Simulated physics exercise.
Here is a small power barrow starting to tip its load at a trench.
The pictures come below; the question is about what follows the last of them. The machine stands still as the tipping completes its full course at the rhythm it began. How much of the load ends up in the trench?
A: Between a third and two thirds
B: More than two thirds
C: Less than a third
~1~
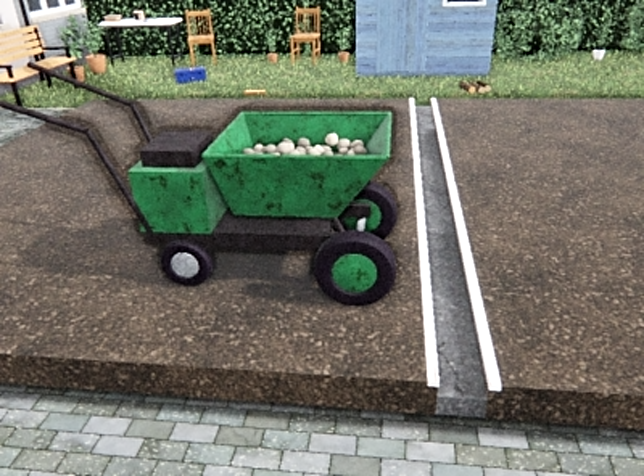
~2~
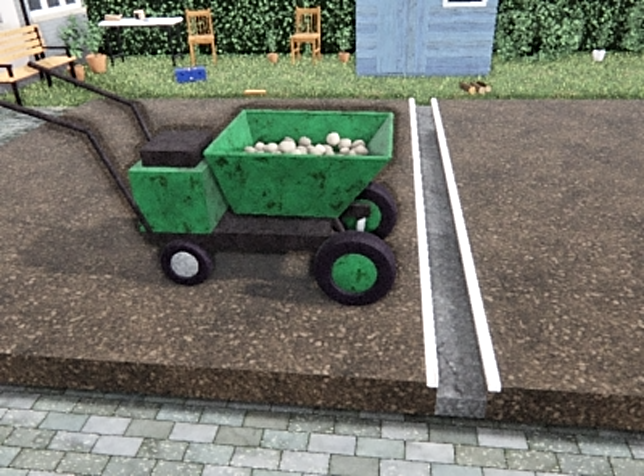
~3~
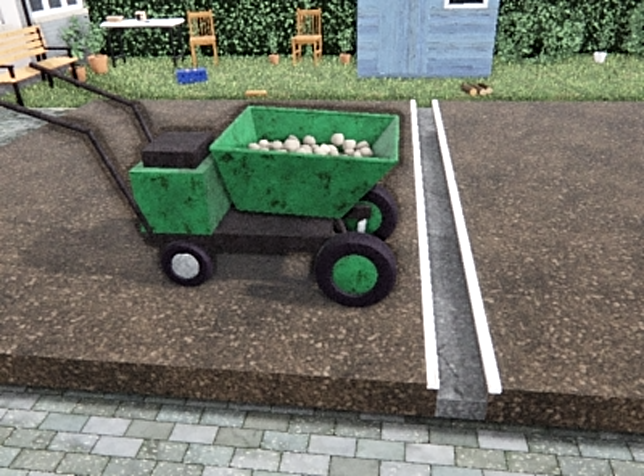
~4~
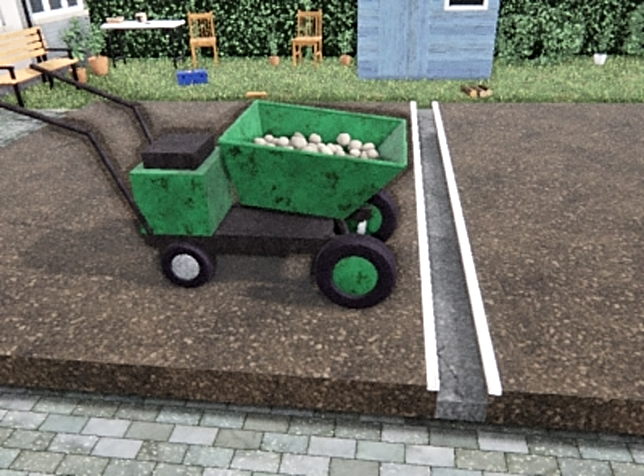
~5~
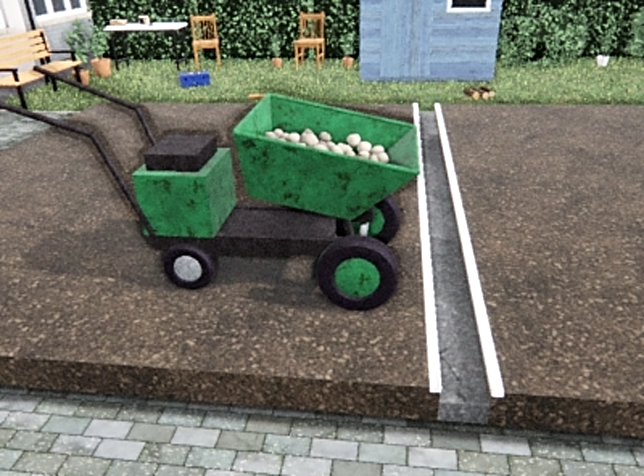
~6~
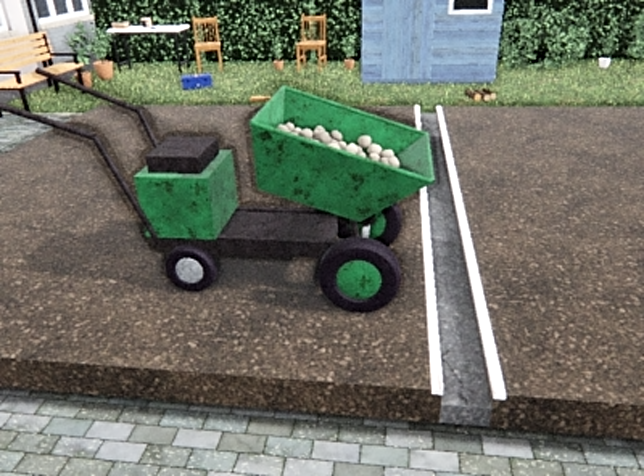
Less than a third.
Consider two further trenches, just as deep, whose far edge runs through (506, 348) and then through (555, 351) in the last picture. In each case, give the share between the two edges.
The first gives 20 %, the second 80 %.
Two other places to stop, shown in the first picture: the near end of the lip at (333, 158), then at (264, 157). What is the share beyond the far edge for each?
You'd see close to 30 per cent the first time and close to 0 per cent the next.
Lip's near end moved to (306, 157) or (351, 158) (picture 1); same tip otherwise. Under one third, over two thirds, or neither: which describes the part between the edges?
Place one, the middle third; place two, the middle third.
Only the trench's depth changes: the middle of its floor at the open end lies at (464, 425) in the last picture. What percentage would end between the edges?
0 %.
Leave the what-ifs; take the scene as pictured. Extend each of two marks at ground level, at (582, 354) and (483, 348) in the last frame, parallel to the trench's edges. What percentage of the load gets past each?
Close to 10 per cent, then close to 80 per cent.
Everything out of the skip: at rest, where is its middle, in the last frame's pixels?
I'd mark it at roughly (513, 277).
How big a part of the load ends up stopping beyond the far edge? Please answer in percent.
I'd put it at some 85 per cent of the load.
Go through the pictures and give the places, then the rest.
In the first picture, lip of the skip near (387, 158), level; top of the load near (287, 162), river pebbles; first edge of the trench near (430, 336); far edge near (485, 339), the trench under half as wide as the skip, and shallow for its width.
In the second picture, lip of the skip near (389, 159), level; top of the load near (289, 161).
In the third picture, lip of the skip near (395, 162), tipped barely; top of the load near (287, 159).
In the fourth picture, lip of the skip near (404, 167), tipped a little; top of the load near (287, 153).
In the fifth picture, lip of the skip near (418, 173), tipped a little; top of the load near (298, 149).
In the sixth picture, lip of the skip near (432, 182), tipped clearly; top of the load near (303, 146); first edge of the trench near (434, 344); far edge near (490, 347).
Shortly afterwards, skip tipped steeply; the whole lot in the skip.
Next, skip tipped right over; the bulk in the skip; a little beyond it; only a few falling.
Some moments later, skip tipped right over; near a quarter in the skip; only a few in or heaped over the trench; the bulk beyond it.
In the end, skip tipped right over; a little in the skip; only a few in or heaped over the trench; the bulk beyond it.
